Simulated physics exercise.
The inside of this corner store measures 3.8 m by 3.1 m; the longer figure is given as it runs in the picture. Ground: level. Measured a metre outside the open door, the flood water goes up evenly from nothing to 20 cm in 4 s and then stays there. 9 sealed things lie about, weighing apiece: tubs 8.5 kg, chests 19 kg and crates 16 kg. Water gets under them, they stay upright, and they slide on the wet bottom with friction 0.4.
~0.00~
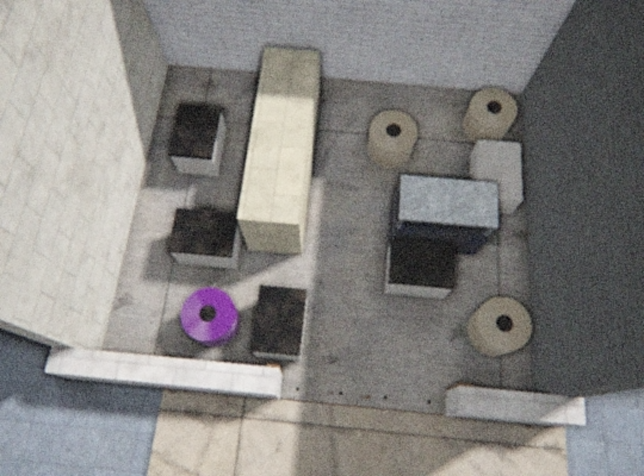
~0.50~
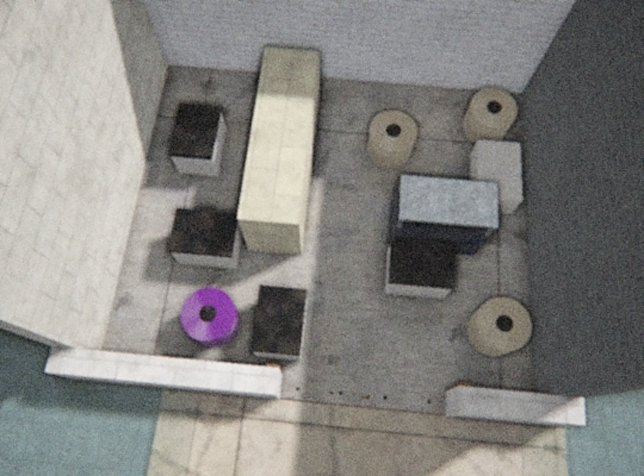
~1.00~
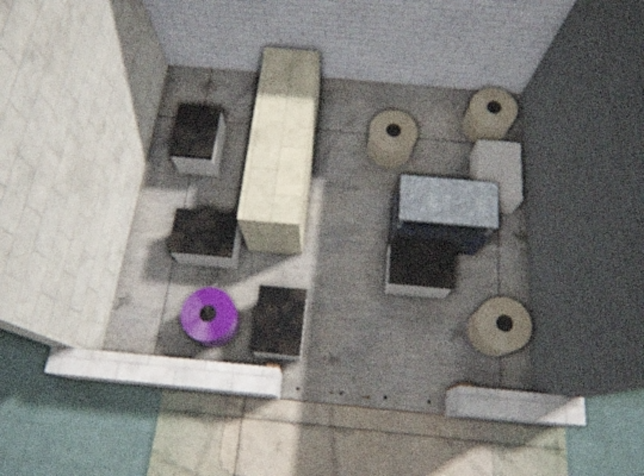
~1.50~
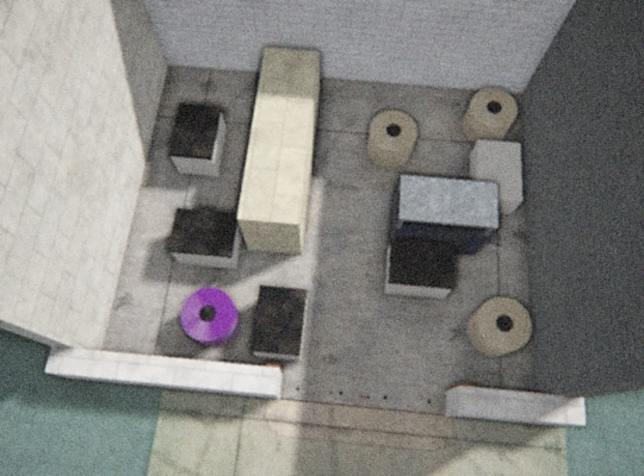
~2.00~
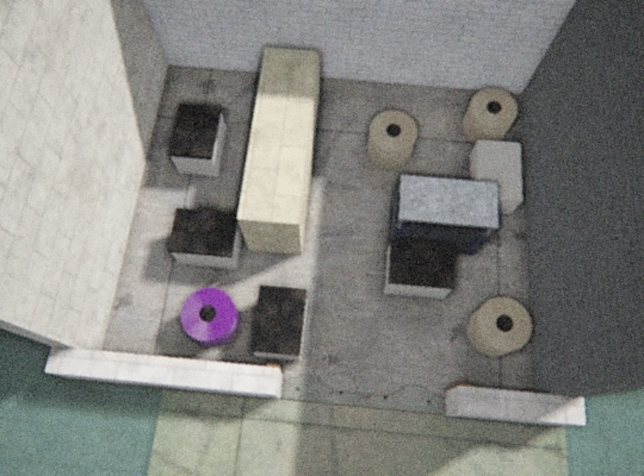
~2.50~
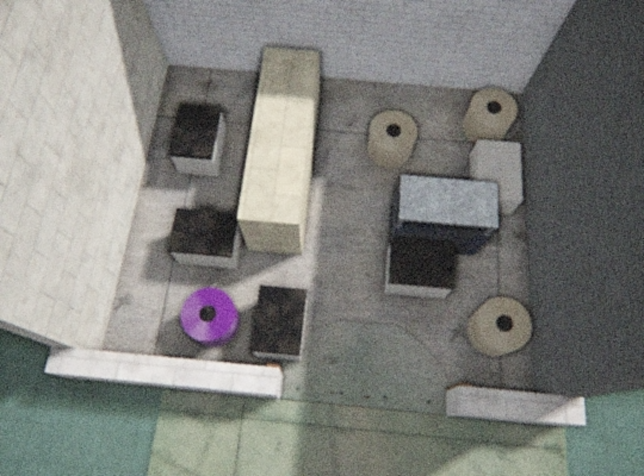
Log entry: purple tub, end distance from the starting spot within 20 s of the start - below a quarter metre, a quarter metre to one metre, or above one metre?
Distance covered: Moderate.
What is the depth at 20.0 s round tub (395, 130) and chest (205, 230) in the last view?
20 and 18 cm.
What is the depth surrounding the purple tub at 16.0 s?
About 19 cm.
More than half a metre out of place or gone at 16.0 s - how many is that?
3.
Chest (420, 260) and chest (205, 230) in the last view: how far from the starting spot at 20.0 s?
10 cm, 120 cm.
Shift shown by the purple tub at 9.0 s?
Displacement by then near 50 cm.
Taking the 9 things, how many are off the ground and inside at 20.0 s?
Count: 9.
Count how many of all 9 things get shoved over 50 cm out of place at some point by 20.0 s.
By my count, 9.
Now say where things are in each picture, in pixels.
The first picture shows the purple tub at (208, 314), on the bottom; 0.0 m2 under water; 0 of 9 have shifted.
The second picture shows the purple tub at (208, 314) rests on the ground; water covers 0.0 m2; 0 of 9 have shifted.
The third picture shows the purple tub at (208, 314), on the bottom; water covers 0.0 m2; 0 of 9 have shifted.
The fourth picture shows the purple tub at (208, 314) rests on the ground; 0.0 m2 under water; 0 of 9 have shifted.
The fifth picture shows the purple tub at (208, 314), on the bottom; water covers 0.0 m2; 0 of 9 have shifted.
The sixth picture shows the purple tub at (208, 314), on the bottom; 0.5 m2 under water; 0 of 9 have shifted.
After 4.0 s the purple tub is near (208, 314), 0.0 m from its start, aground; 0 afloat.
After 9.0 s the purple tub is near (149, 329), 0.5 m from its start, afloat; 5 afloat.
After 16.0 s the purple tub is near (283, 289), 0.6 m from its start, afloat; 9 afloat.
After 20.0 s the purple tub is near (255, 258), 0.6 m from its start, afloat; 9 afloat.
